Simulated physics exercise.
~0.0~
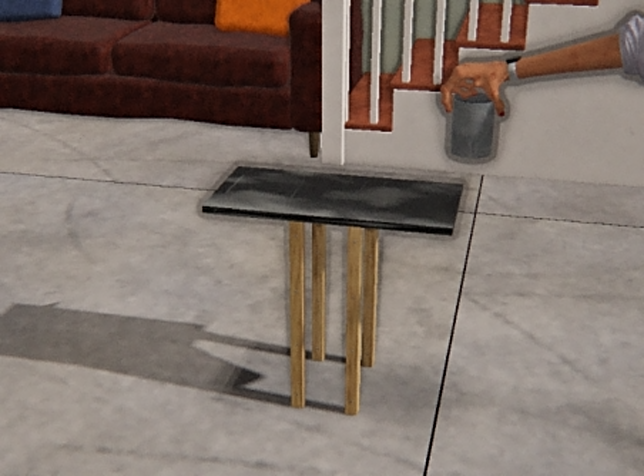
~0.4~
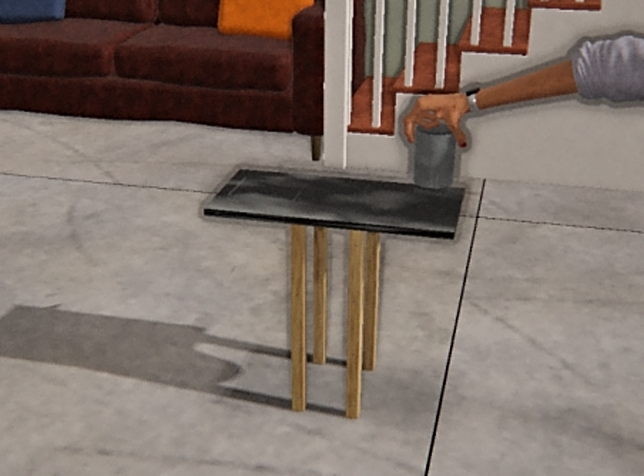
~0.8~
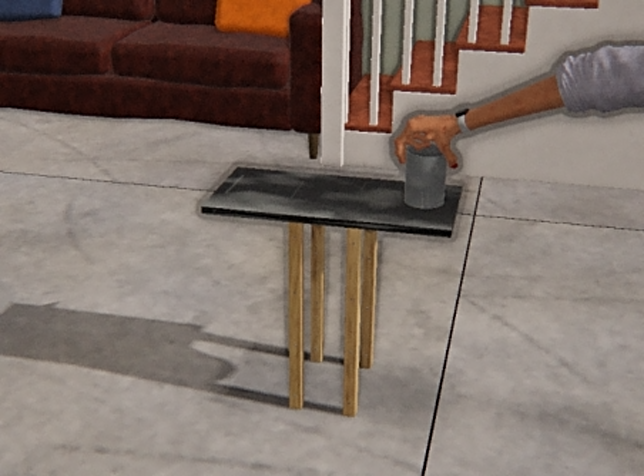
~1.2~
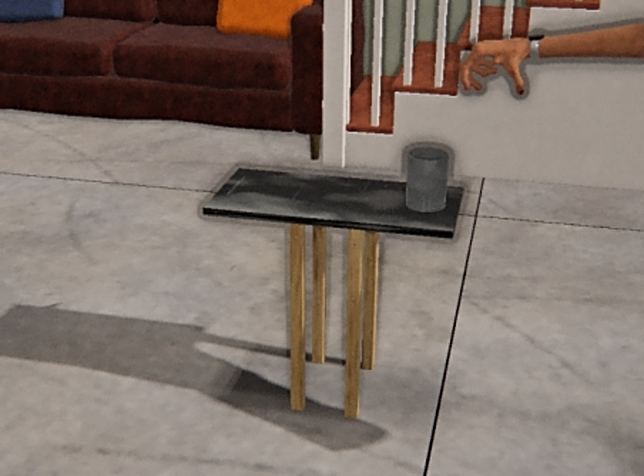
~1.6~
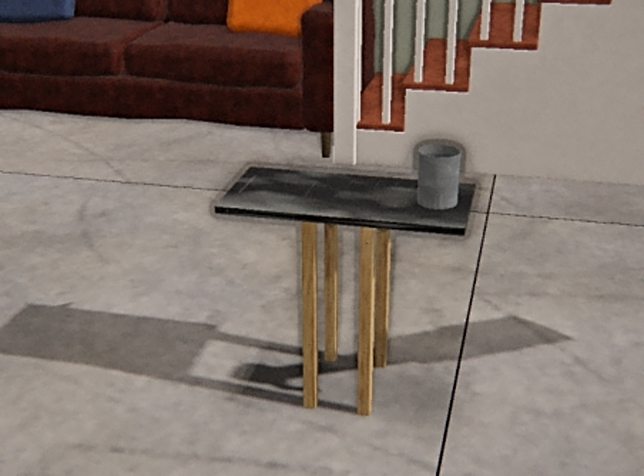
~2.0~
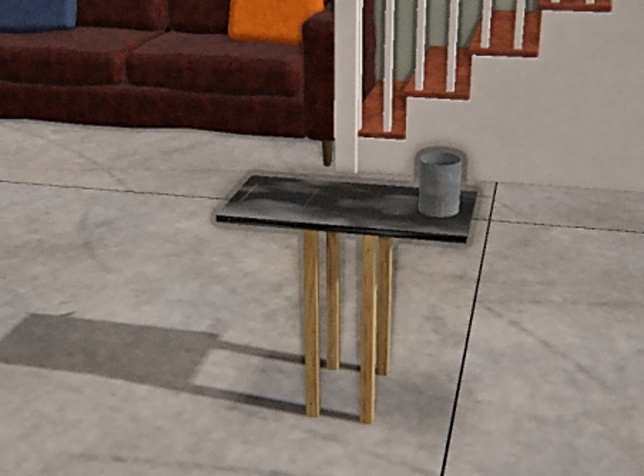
To begin with, a hand reaching in from the right holds a gray beaker-like cup above and beside a small black-topped stand with wooden legs, near a dark red sofa and a staircase. The hand carries the cup left and downward toward the tabletop. It then sets the cup upright near the right end of the black surface. Next, the fingers let go and the arm draws back to the right, soon leaving view. The view sways slightly, while the stand stays flat on its feet with the cup standing still on top.
